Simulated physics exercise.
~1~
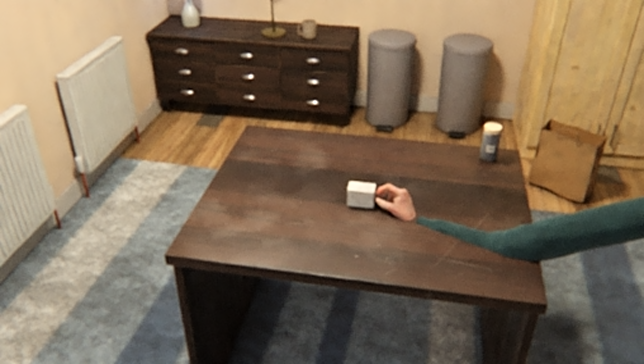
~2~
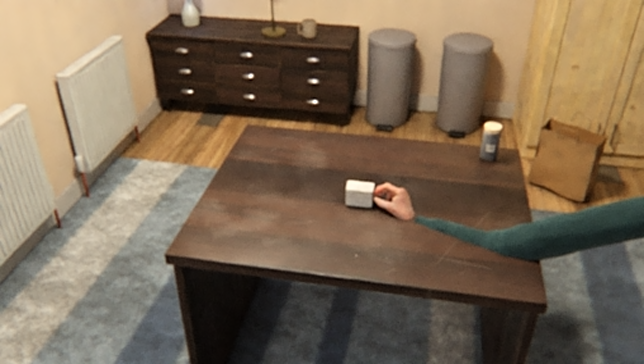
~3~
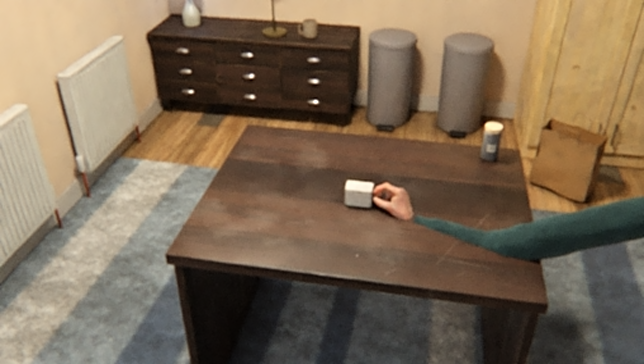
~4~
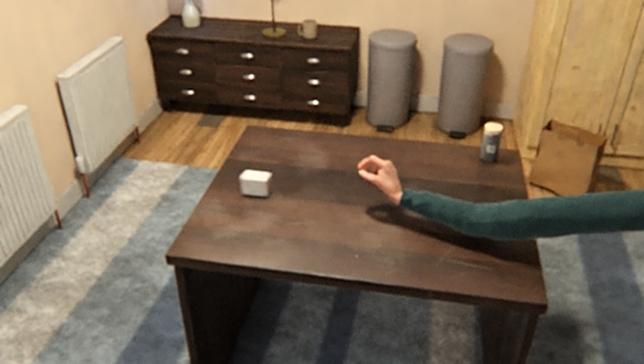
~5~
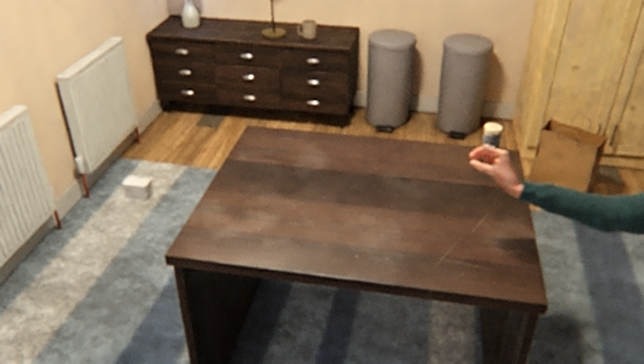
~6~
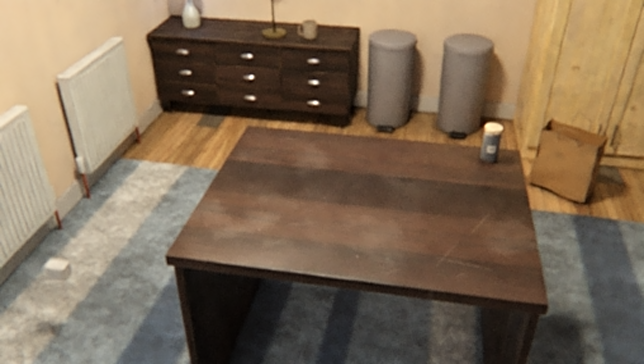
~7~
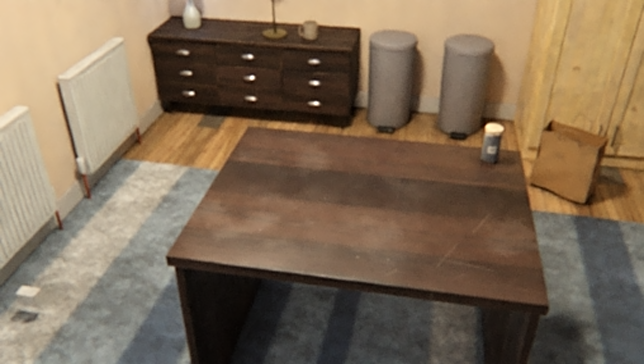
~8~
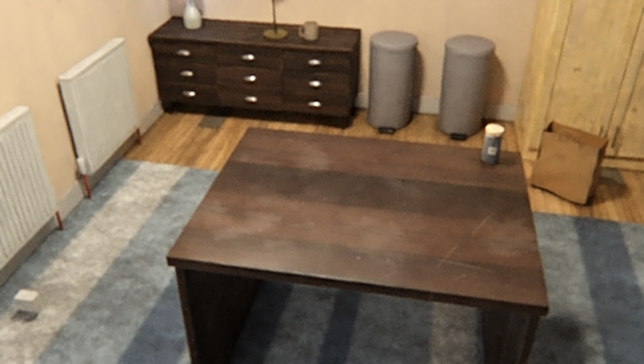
A small white block shot left across a dark wooden table after a hand in a green sleeve let go of it, then went over the edge and ended up on the carpet near the radiator, while a jar stayed on the table.
